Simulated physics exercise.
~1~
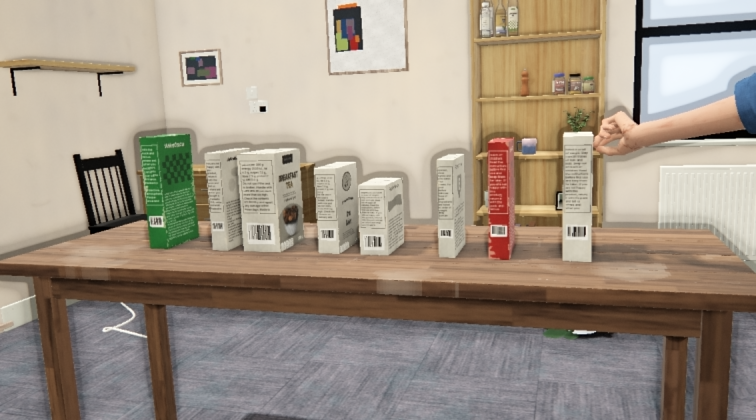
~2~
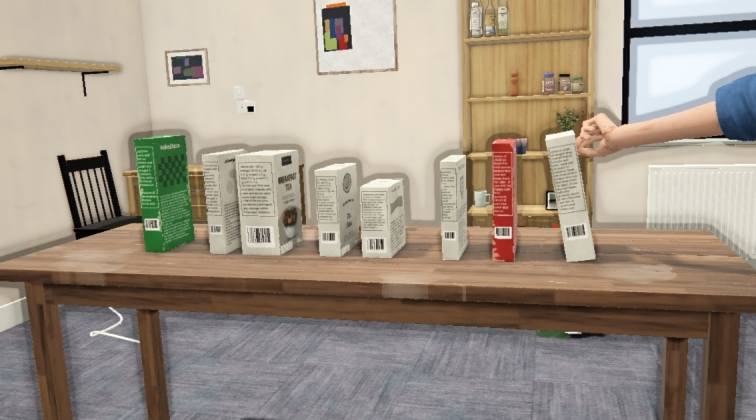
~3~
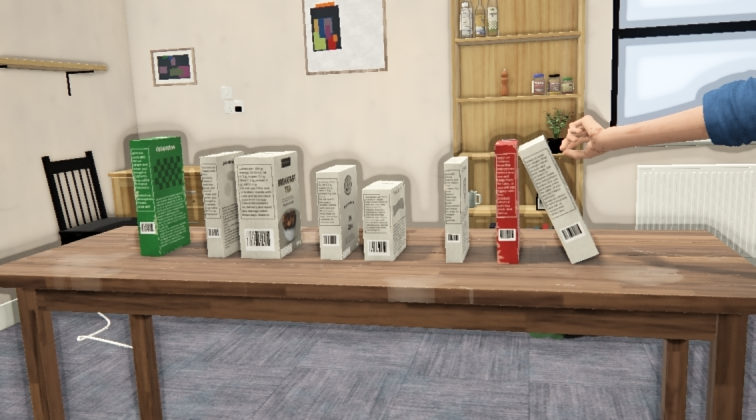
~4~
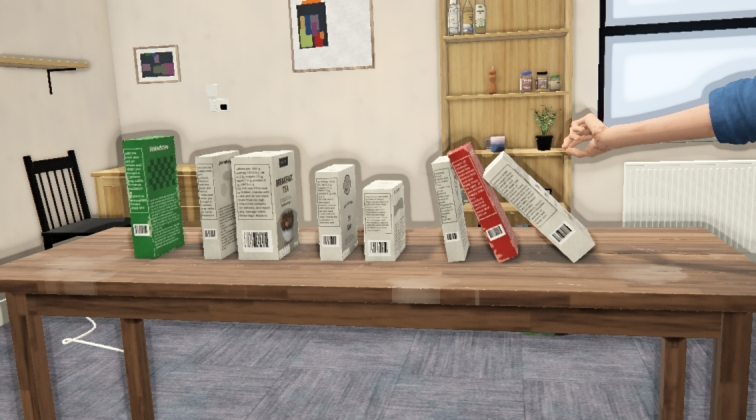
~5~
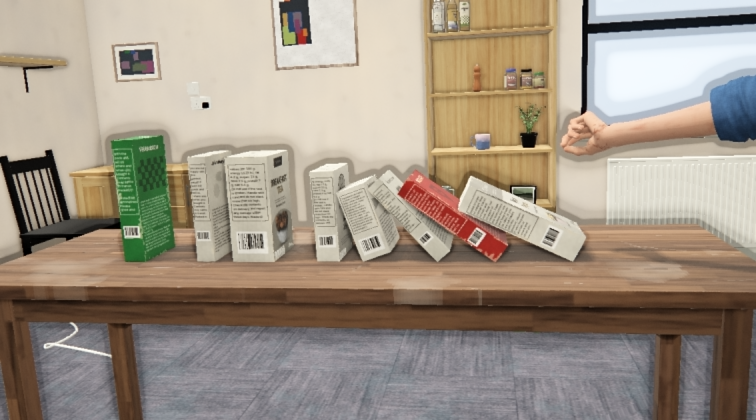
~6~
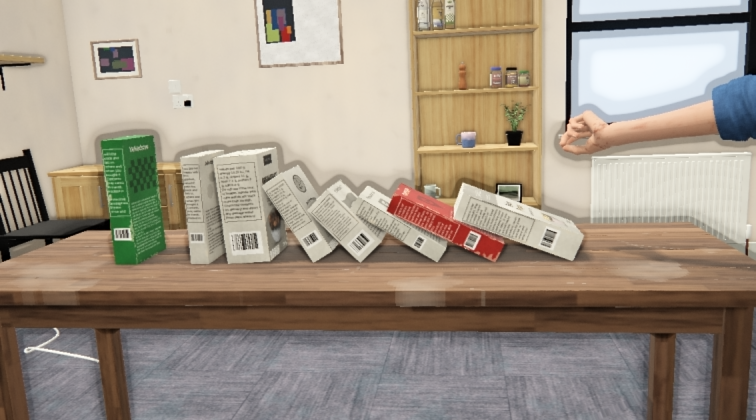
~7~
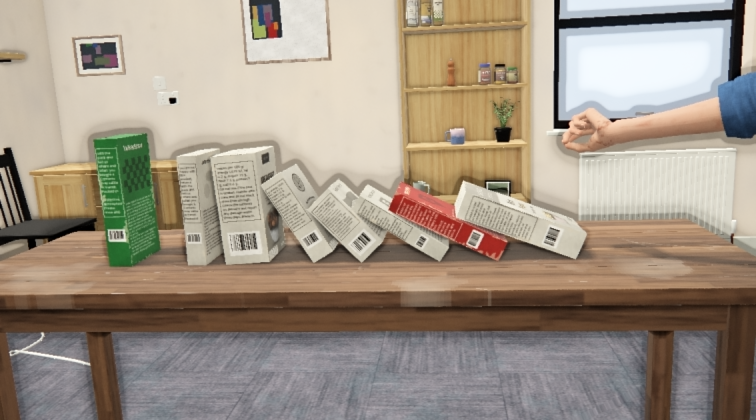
An arm in a blue sleeve reaches in from the right over a wooden table in a pale room, with shelves and a window behind. Eight upright boxes stand in a row, a green one at the left end, a red one second from the right, the rest whitish. The hand tips the rightmost box leftward into the red one, which leans onto its neighbour. The fall passes along to two more boxes as the view drifts slightly. It stops against a wide white box, leaving that one, its neighbour and the green box standing.
